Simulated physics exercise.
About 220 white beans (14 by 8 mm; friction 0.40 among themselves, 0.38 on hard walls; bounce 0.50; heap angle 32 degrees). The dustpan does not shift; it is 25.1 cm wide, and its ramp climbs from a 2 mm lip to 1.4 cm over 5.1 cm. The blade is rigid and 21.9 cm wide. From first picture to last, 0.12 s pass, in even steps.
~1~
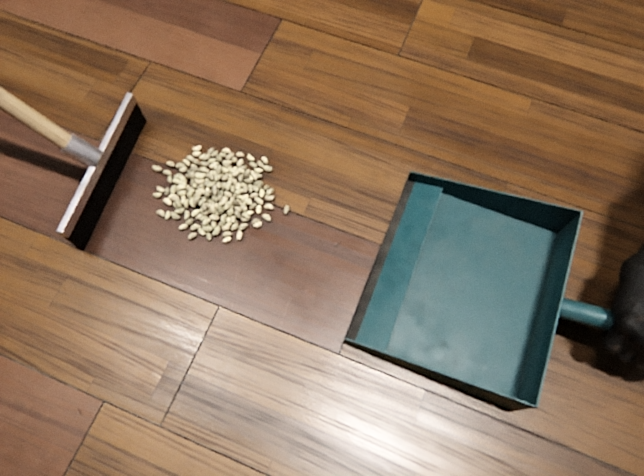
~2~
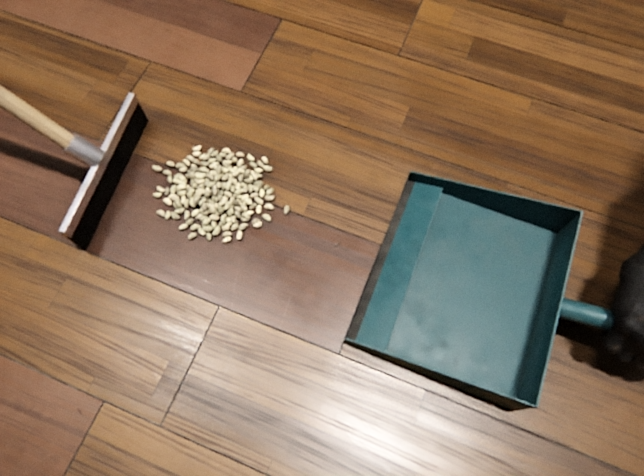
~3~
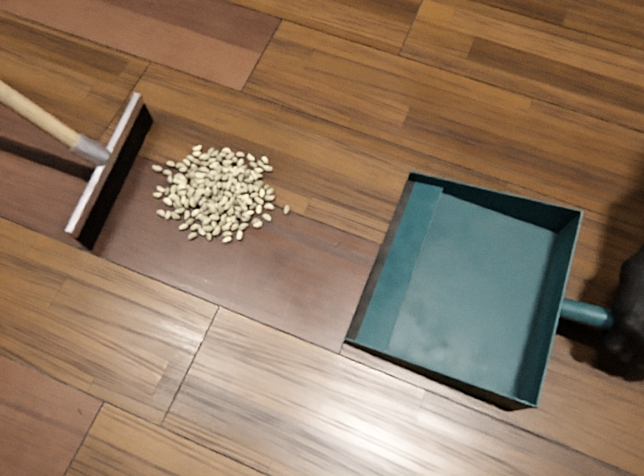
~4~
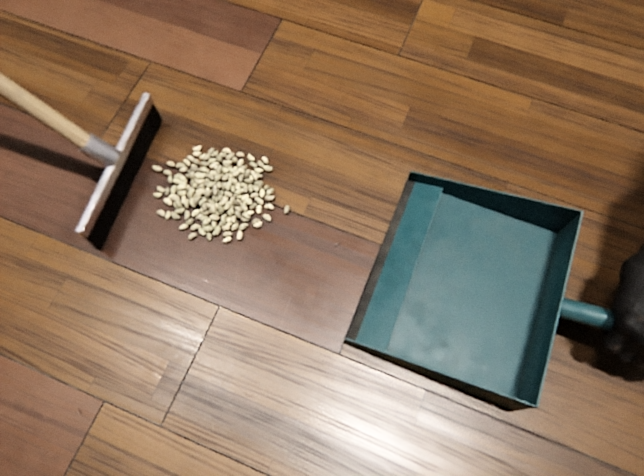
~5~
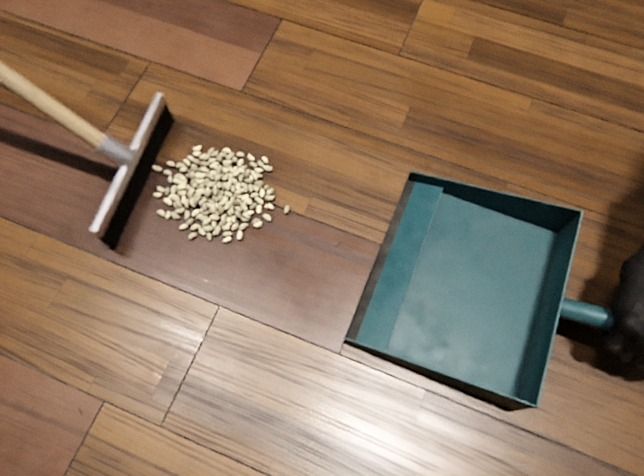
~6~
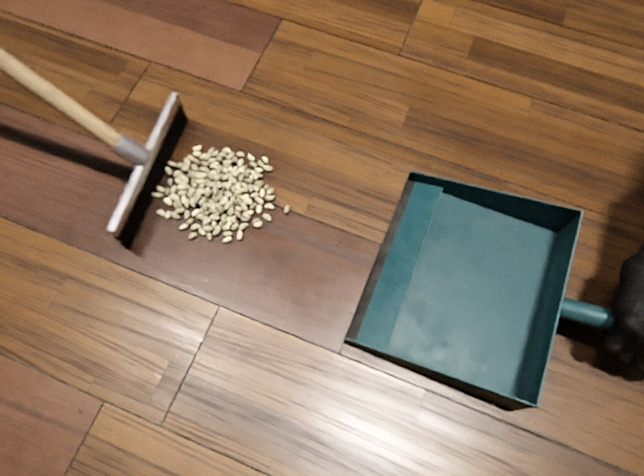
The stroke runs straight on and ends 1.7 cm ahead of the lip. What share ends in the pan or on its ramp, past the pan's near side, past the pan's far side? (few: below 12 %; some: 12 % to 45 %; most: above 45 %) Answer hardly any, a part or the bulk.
Pan: A part, near side: Hardly any, far side: A part.
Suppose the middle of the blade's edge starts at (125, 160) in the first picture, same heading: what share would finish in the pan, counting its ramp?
About 25 per cent.
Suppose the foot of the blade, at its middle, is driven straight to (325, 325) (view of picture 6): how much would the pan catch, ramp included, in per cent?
Some 20 per cent.
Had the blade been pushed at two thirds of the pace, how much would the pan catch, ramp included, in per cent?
Then about 35 per cent.
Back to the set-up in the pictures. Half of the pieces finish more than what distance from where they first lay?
Some 28 cm.
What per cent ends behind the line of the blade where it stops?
Roughly 15 per cent.
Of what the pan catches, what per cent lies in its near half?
Some 10 per cent.
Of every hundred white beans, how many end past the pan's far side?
About 30 per cent.
Then, 0.21 s after the last picture, middle of the blade 17 cm from the lip; 0 % over the lip, far side 5 %, near side 0 %.
Then, 0.34 s after the last picture, middle of the blade 8 cm from the lip; 0 % over the lip, far side 15 %, near side 0 %.
Then, 0.60 s after the last picture, middle of the blade 3 cm from the lip; 35 % over the lip, far side 30 %, near side 0 %.
In the end, pan 35 %, near side 0 %, far side 30 %, in front of the lip or behind the blade 35 %.
